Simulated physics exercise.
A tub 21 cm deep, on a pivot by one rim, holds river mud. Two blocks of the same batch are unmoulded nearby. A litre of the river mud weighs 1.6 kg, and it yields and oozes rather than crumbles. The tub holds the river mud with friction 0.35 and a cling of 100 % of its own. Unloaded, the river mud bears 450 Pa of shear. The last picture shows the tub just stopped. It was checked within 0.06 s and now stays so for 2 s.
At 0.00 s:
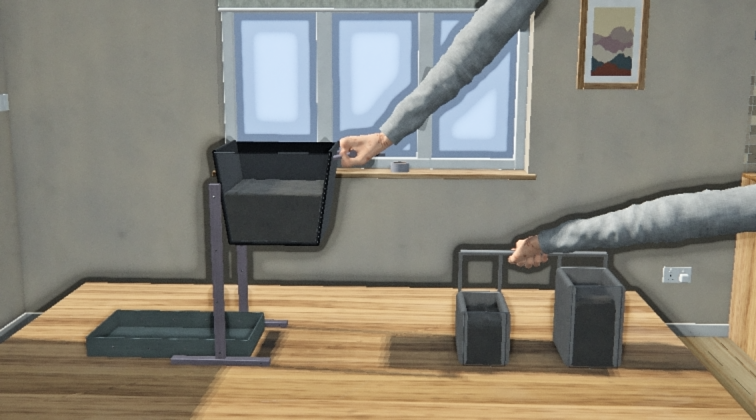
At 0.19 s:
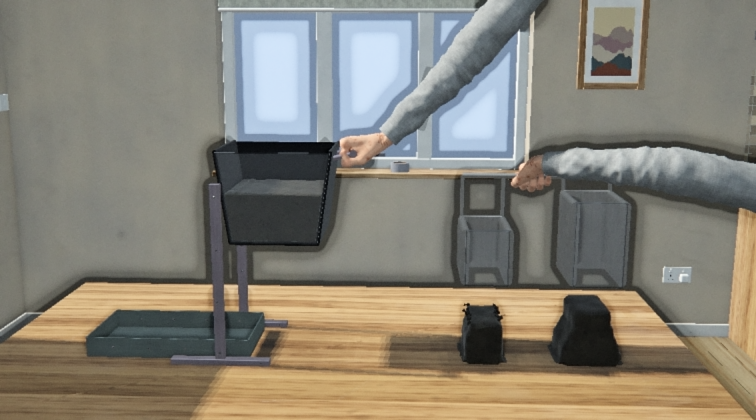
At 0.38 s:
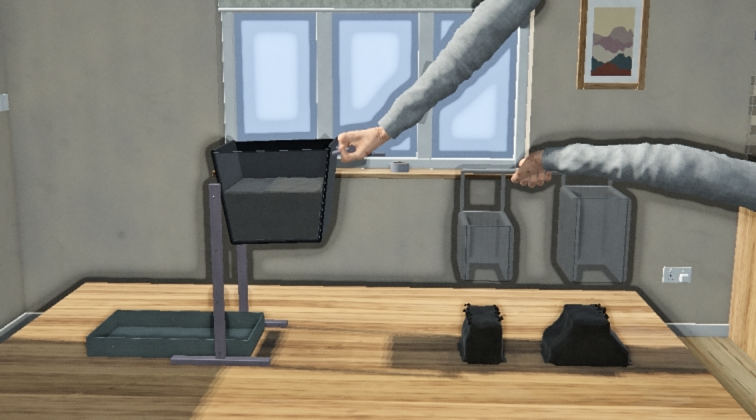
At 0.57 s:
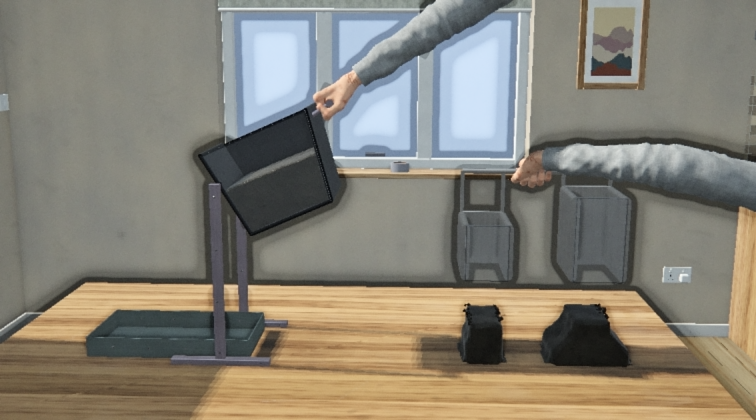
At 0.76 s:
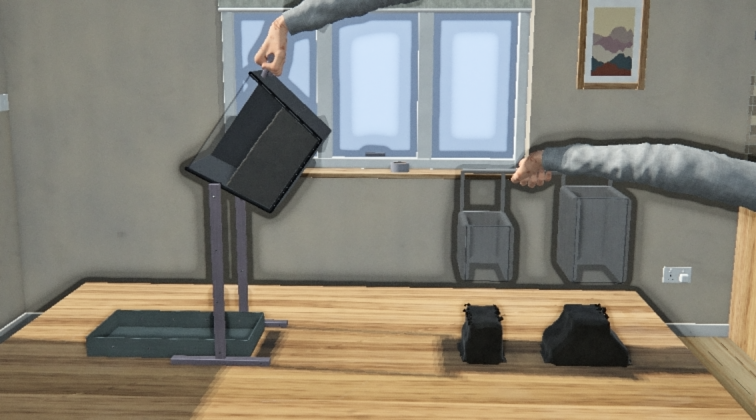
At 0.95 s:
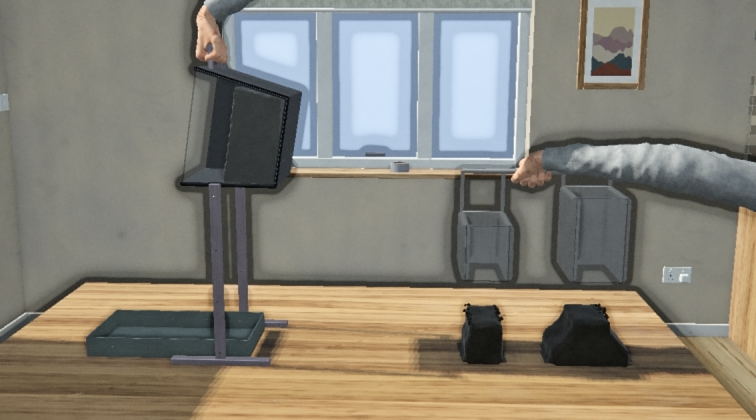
Two grey-sleeved arms work above a pale wooden table in a grey-walled room with a three-pane window, seen from the front by a still camera. A dark tub of dark mud stands on a purplish stand over a green tray at left, two grey moulds at right. The right arm lifts the moulds, the blocks slump, the larger one more, and the other arm swings the tub up and leftward.
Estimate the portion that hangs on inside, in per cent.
About 81 %.
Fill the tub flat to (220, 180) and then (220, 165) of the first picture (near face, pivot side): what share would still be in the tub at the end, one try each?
In that order: 60 %, 45 %.
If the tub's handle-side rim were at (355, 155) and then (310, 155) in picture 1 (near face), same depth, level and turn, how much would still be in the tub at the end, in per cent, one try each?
In turn about 55 %, 100 %.
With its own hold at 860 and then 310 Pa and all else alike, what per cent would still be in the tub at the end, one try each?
In that order: 100 %, 65 %.
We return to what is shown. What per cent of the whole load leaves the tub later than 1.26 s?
Some 14 per cent.
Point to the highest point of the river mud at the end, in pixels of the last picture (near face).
Near (223, 141).
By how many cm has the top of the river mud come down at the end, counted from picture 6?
Some 12 cm.
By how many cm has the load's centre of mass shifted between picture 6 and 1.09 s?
Some 4 cm.
By 1.09 s, the tub is at 81 degrees and holds 100 %.
By 1.26 s, the tub is at 81 degrees and holds 95 %.
By 1.43 s, the tub is at 81 degrees and holds 85 %.
By 1.60 s, the tub is at 81 degrees and holds 81 %.
By 2.95 s, at the end, the tub is at 81 degrees and holds 81 %.
